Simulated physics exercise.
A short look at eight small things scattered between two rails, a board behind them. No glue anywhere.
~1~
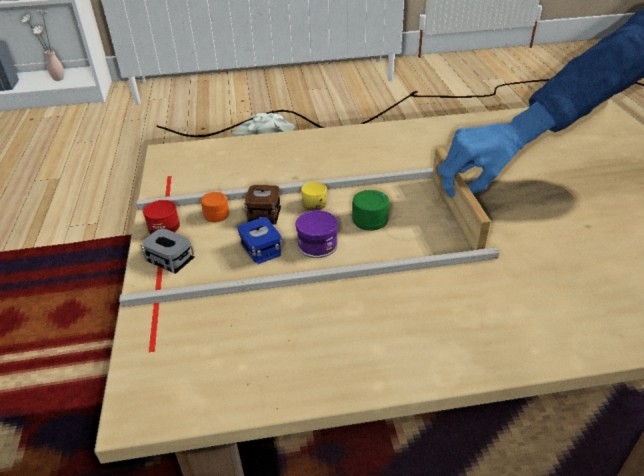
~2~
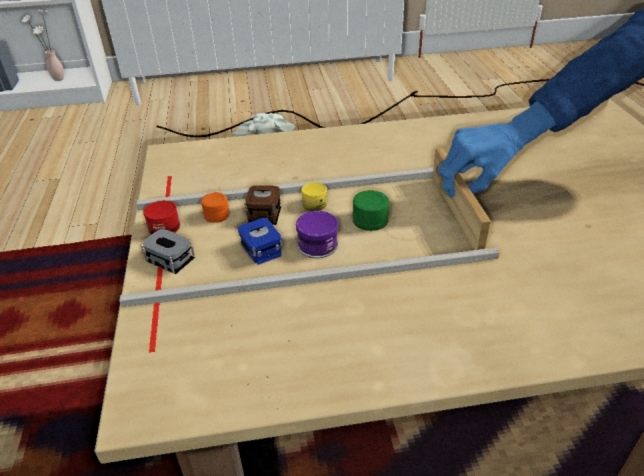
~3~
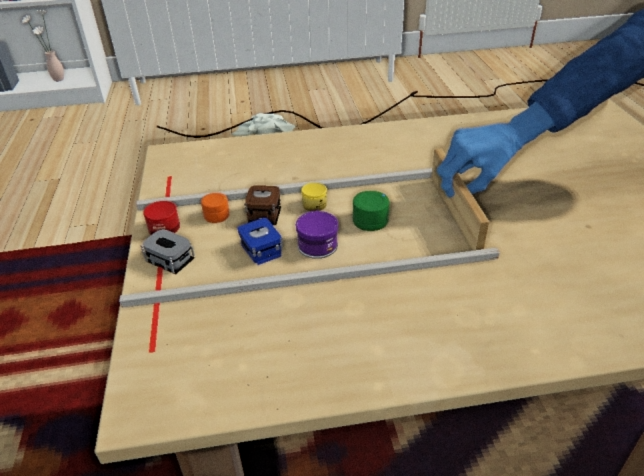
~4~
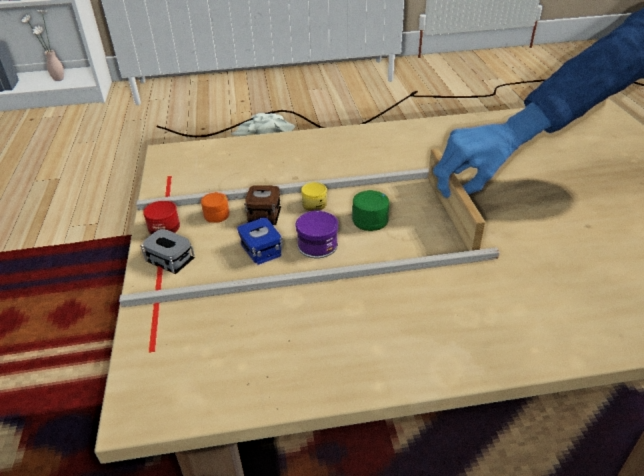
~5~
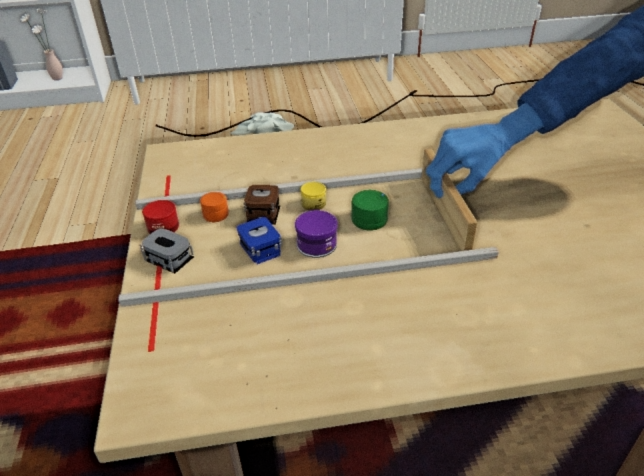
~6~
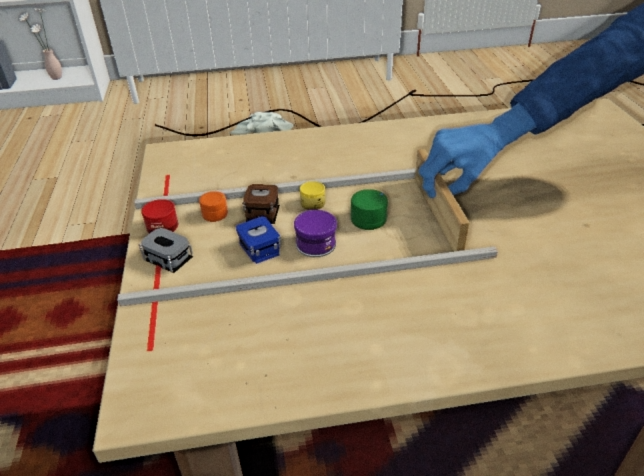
A blue-gloved hand holds a wooden board still, then slides it slightly left between two rails.
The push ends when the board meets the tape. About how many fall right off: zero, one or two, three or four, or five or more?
Outcome: The number that fall off is five or more.
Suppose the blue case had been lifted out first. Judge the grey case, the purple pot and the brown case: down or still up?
The grey case tumbles off, the purple pot holds on, the brown case goes over.
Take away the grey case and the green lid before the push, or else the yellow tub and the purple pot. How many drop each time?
Fallen: 3, and 3 in the other try.
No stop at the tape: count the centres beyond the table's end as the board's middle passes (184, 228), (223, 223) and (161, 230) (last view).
Place by place, 3, 0 and 5.
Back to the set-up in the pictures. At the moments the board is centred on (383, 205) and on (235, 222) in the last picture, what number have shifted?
At the one place 1, at the other 8.
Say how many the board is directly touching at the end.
3 of them.
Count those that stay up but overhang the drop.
That would be 2.
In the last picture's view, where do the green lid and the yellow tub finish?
The green lid stops around (140, 232); the yellow tub around (150, 210).
Early on, none off yet; red tub at rest near (160, 218); grey case at rest near (167, 250); orange lid at rest near (214, 206).
A while later, none off yet; red tub moving near (157, 219); grey case moving near (158, 250); orange lid travelled about its own width near (184, 209).
Finally, the number that fall off is five or more; lost, brown case, blue case, orange lid, grey case and red tub.
